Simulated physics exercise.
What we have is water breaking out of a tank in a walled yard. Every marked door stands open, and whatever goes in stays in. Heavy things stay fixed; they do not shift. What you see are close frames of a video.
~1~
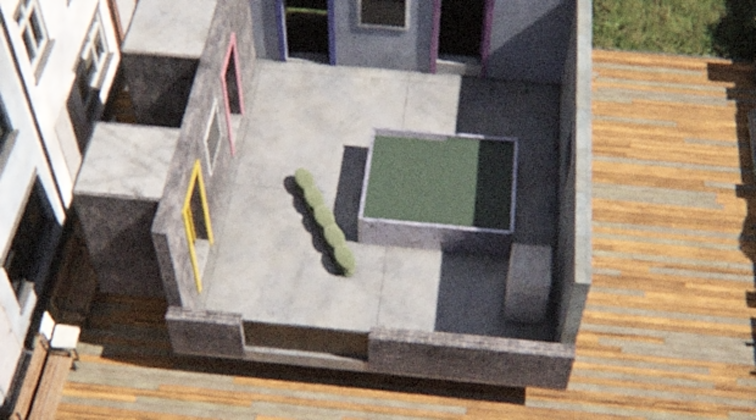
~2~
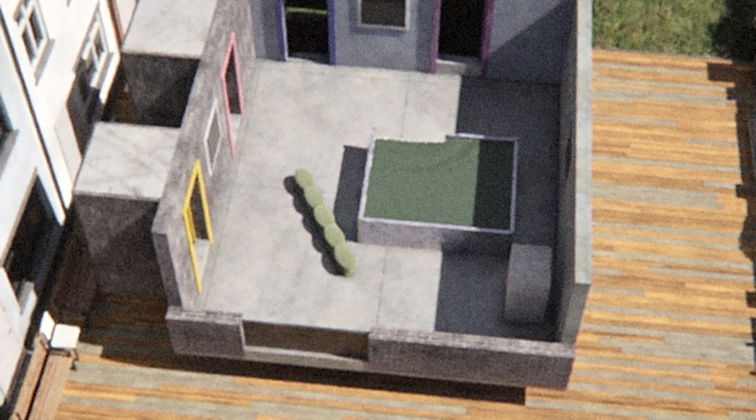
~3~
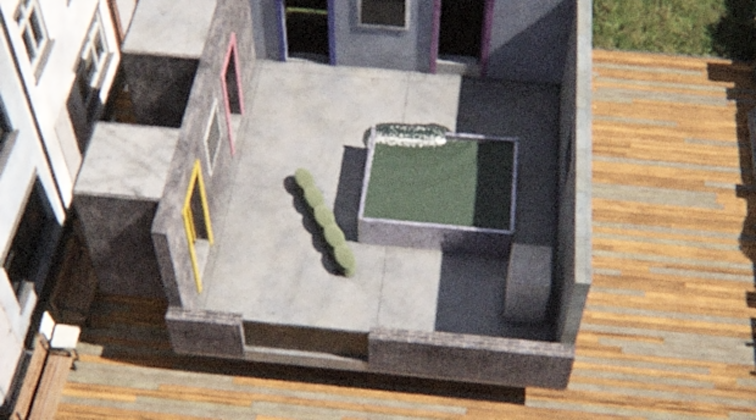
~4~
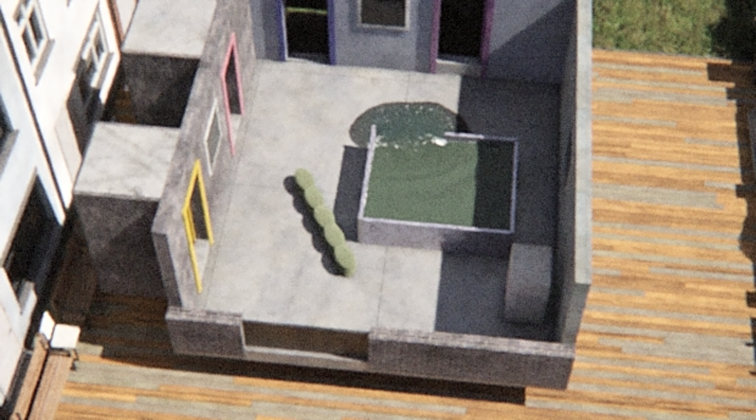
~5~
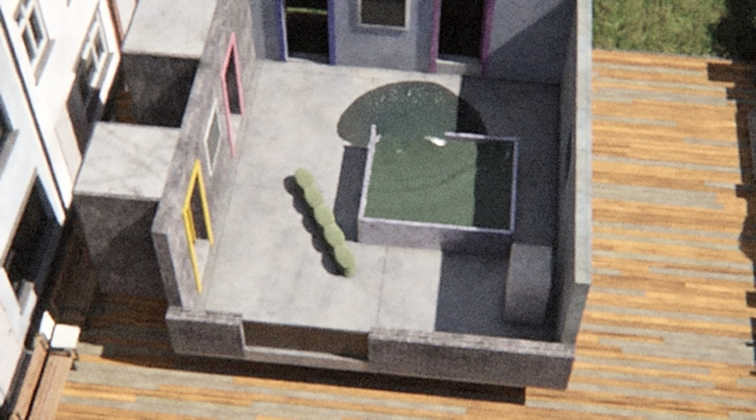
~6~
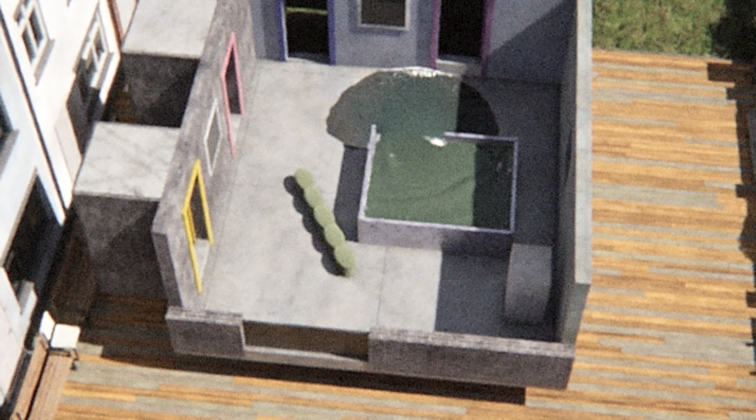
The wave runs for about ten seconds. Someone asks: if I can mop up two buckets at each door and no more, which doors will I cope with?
One by one: The yellow door will let in an allowed amount. The purple door will let in an allowed amount. The blue door will let in too much. The pink door will let in too much.
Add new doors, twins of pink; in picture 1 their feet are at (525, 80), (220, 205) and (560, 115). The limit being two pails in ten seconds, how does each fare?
The first new doorway tops it, the second comes up short, the third tops it.
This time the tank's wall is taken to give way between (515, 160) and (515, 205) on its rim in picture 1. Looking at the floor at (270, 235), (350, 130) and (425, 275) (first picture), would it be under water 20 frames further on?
The first point is spared, the second spared, the third soaked.
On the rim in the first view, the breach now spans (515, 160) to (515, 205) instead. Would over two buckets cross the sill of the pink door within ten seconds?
Pink door: Over the line.
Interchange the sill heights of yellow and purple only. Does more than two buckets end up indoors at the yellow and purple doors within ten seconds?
For yellow door, not over the limit; for purple door, over the limit.
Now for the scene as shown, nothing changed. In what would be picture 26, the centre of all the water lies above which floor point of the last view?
Centre of the water: Near (414, 149).
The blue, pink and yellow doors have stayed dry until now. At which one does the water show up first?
If you ask me, it's the one in blue.
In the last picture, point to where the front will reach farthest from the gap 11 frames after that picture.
The front should reach about (256, 61).
A moment on, water covers 20 % of the floor; the yellow door not reached, the purple door wet at the sill, nothing in, the blue door wet at the sill, nothing in, the pink door not reached.
Next, water covers 25 % of the floor; the yellow door not reached, the purple door wet at the sill, nothing in, the blue door under two buckets in, the pink door not reached.
Then, water covers 45 % of the floor; the yellow door not reached, the purple door wet at the sill, nothing in, the blue door over two buckets in, the pink door under two buckets in.
Later, water covers 80 % of the floor; the yellow door wet at the sill, nothing in, the purple door wet at the sill, nothing in, the blue door far over two buckets in, the pink door over two buckets in.
In the end, water covers 95 % of the floor; the yellow door wet at the sill, nothing in, the purple door wet at the sill, nothing in, the blue door far over two buckets in, the pink door over two buckets in.
